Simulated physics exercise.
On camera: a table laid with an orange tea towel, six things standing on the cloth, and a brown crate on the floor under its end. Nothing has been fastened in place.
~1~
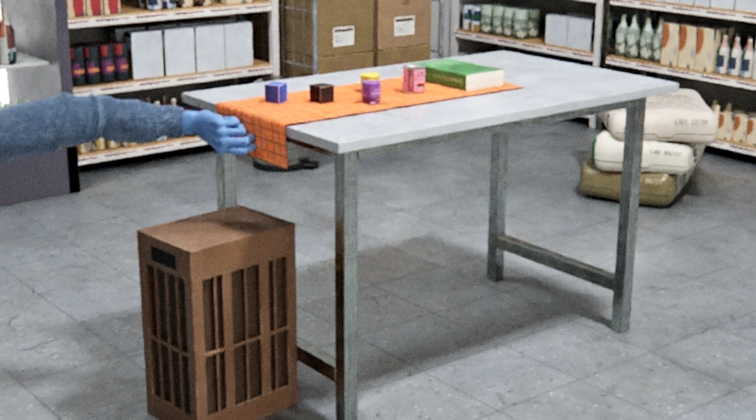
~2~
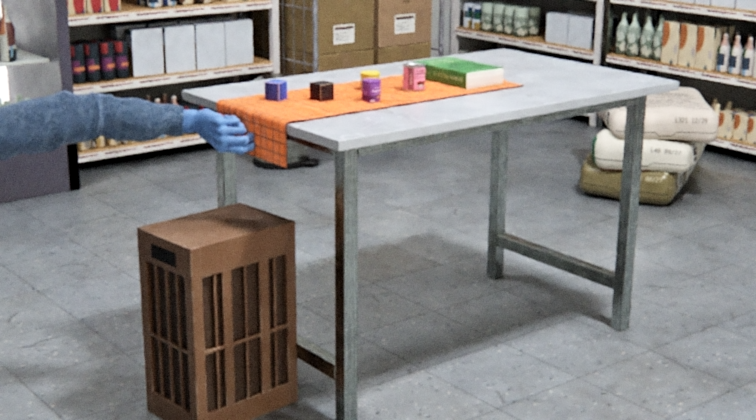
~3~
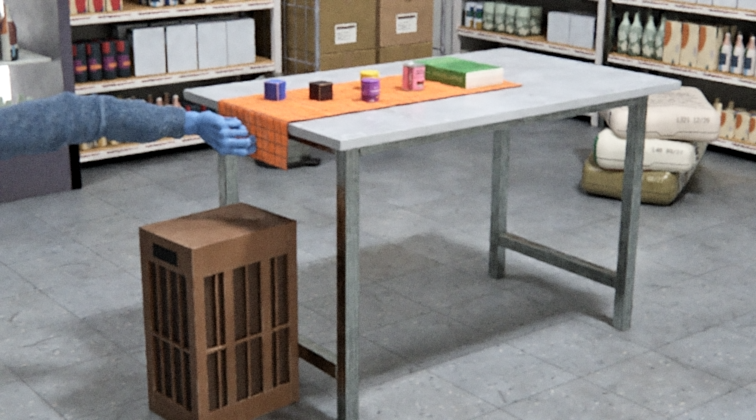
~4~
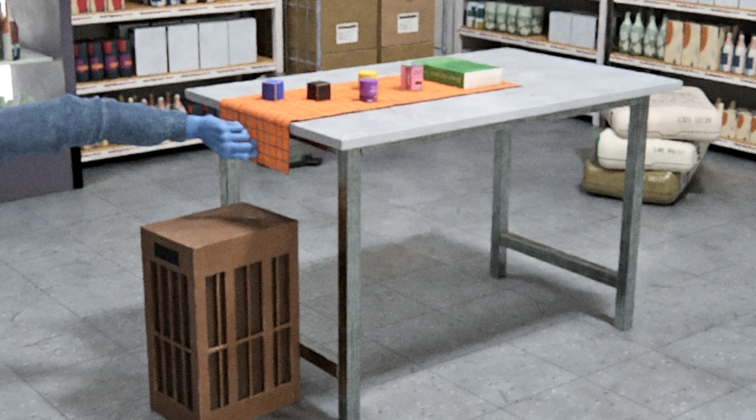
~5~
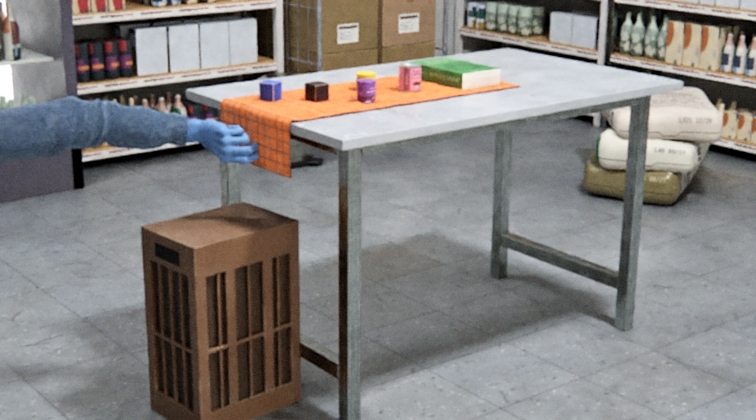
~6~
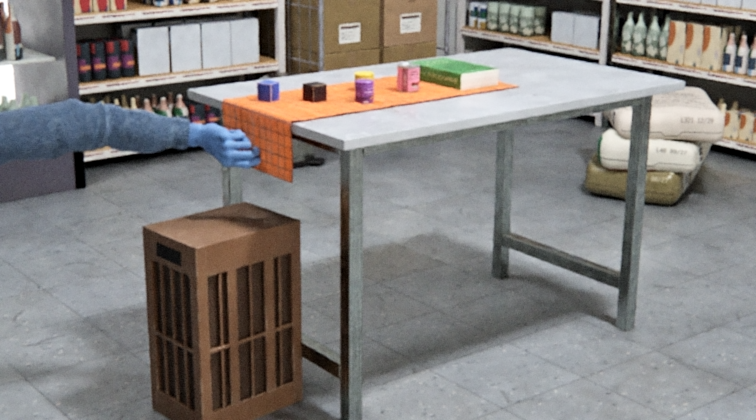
A blue-gloved hand slowly drawing an orange cloth down over a table's left end, the small items on it shifting slightly left.
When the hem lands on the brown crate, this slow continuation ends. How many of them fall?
It ends with one thing gone from the top.
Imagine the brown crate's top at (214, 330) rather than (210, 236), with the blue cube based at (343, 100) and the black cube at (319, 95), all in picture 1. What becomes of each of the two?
As for the blue cube, it leaves the top; as for the black cube, it leaves the top.
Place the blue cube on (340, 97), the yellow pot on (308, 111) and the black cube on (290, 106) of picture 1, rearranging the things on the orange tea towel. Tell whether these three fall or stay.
Here's the result: The blue cube remains in place, the yellow pot leaves the top and the black cube leaves the top.
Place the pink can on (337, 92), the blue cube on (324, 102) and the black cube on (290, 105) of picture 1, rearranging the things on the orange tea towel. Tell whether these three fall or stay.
The pink can will stay where it is, the blue cube will stay where it is, the black cube will end up off.
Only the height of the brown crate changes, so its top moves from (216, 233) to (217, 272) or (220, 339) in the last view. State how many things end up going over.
That would make 2 and 4.
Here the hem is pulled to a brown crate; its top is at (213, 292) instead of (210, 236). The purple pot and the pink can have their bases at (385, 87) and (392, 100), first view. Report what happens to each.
As for the purple pot, it holds its spot; as for the pink can, it holds its spot.
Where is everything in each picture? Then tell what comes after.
Hem (288, 169); blue cube (276, 83); black cube (322, 85); purple pot (371, 82); yellow pot (370, 74); pink can (414, 66); top of the crate (210, 236), in the first frame.
Hem (287, 168); blue cube (276, 81), in the second frame.
Hem (288, 171); black cube (321, 82), in the third frame.
Hem (289, 175); purple pot (368, 80); top of the crate (213, 233), in the fourth frame.
Hem (292, 178); yellow pot (366, 73), in the fifth frame.
Hem (293, 183); blue cube (268, 82); black cube (315, 83); purple pot (364, 81); yellow pot (364, 73); pink can (408, 65), in the sixth frame.
Soon after, hem near (257, 187); all still up.
Then, hem on the crate; blue cube gone.
At rest, hem on the crate; blue cube gone. It carries off one.
